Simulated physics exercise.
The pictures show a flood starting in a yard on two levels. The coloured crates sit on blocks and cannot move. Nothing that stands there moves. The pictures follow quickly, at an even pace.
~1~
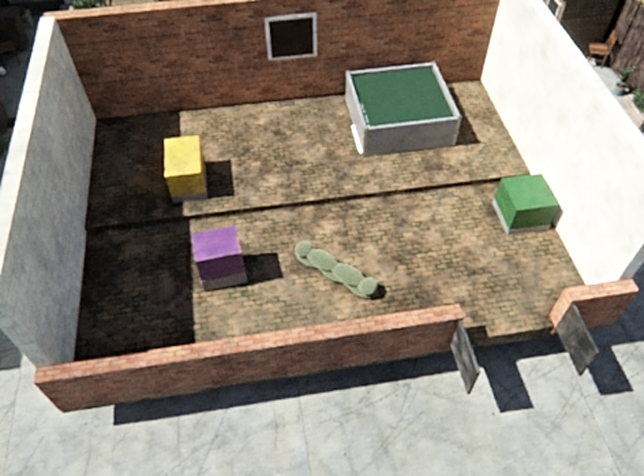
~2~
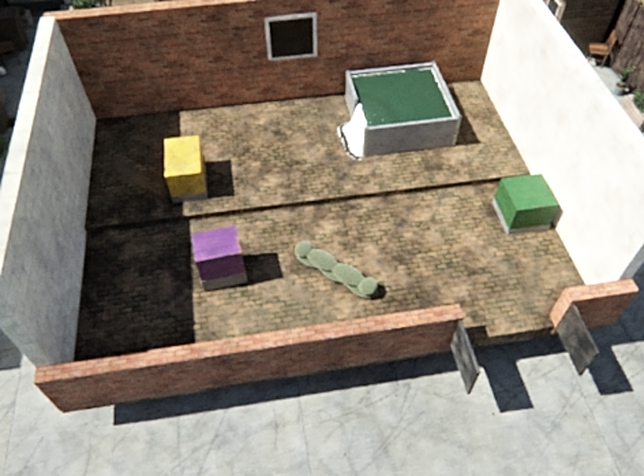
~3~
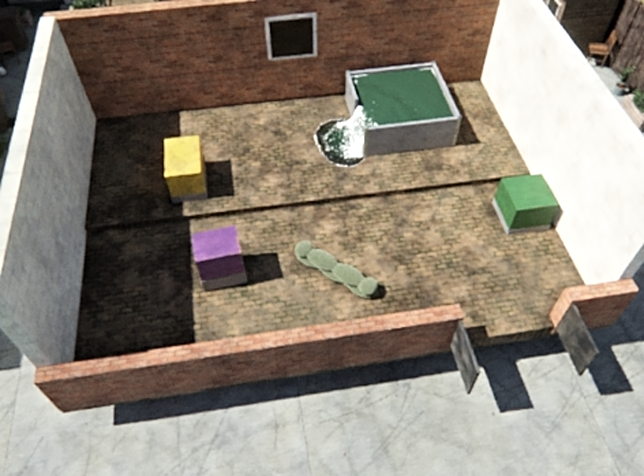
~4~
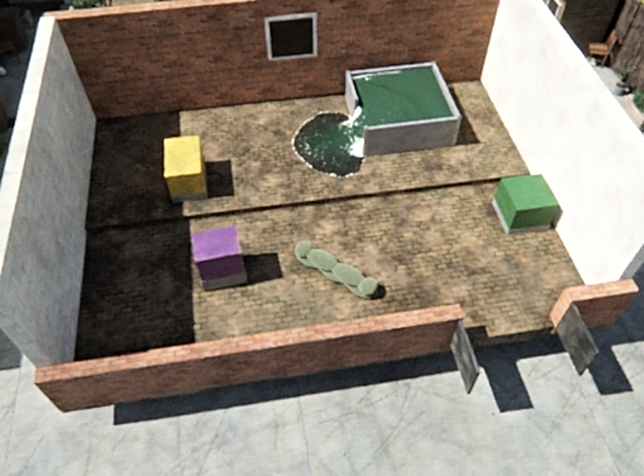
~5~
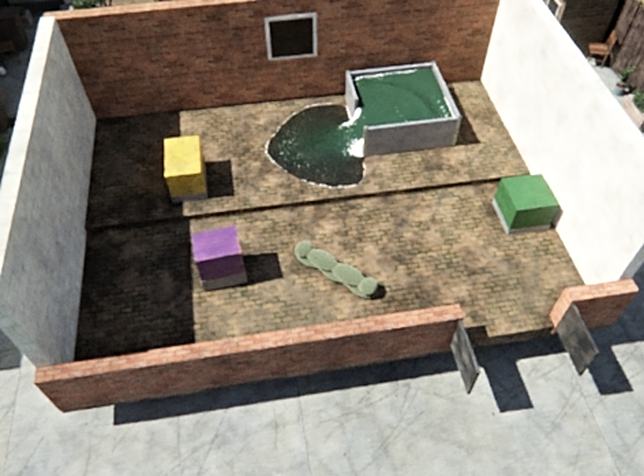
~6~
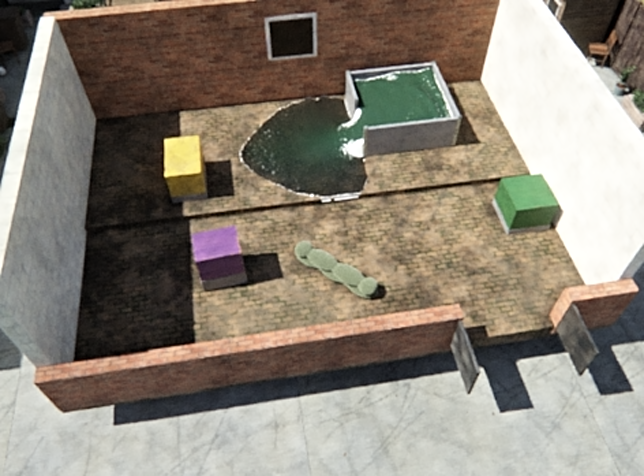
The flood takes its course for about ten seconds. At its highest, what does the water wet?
In the end: The purple crate stays dry; the yellow crate gets wet; the green crate stays dry.
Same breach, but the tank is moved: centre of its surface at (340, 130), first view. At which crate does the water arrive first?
It is the yellow-painted one.
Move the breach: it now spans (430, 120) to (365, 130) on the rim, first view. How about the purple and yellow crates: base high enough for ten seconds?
Purple remains dry, yellow is spared.
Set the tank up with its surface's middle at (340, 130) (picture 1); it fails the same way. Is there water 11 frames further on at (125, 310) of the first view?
At that place: Flooded.
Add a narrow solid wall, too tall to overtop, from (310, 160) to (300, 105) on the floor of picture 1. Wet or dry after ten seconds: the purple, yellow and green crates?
One by one: Purple crate keeps dry; yellow crate keeps dry; green crate escapes it.
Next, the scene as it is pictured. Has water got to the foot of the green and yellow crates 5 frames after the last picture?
In short: Green no; yellow already wet.
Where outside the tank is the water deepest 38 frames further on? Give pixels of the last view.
Near (210, 261).
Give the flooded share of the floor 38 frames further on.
Close to 60 %.
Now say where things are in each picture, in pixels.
Still water in the water tank at (401, 97), in the first frame.
Water pours out at (361, 131) and has run to (346, 126), in the second frame.
Water pours out at (361, 133) and has run to (319, 135), in the third frame.
Water pours out at (361, 133) and has run to (297, 141), in the fourth frame.
Water pours out at (361, 133) and has run to (272, 155), in the fifth frame.
The front is at (245, 158), out from the gap at (361, 133), in the sixth frame.
A moment on, water covers 25 % of the floor; the purple crate not reached, the yellow crate water round its plinth, the green crate not reached.
Next, water covers 35 % of the floor; the purple crate water round its plinth, the yellow crate water round its plinth, the green crate not reached.
Then, water covers 50 % of the floor; the purple crate water round its plinth, the yellow crate water round its plinth, the green crate not reached.
Later, water covers 60 % of the floor; the purple crate water round its plinth, the yellow crate water round its plinth, the green crate not reached.
In the end, water covers 80 % of the floor; the purple crate stayed above the water, the yellow crate was topped, the green crate stayed above the water.
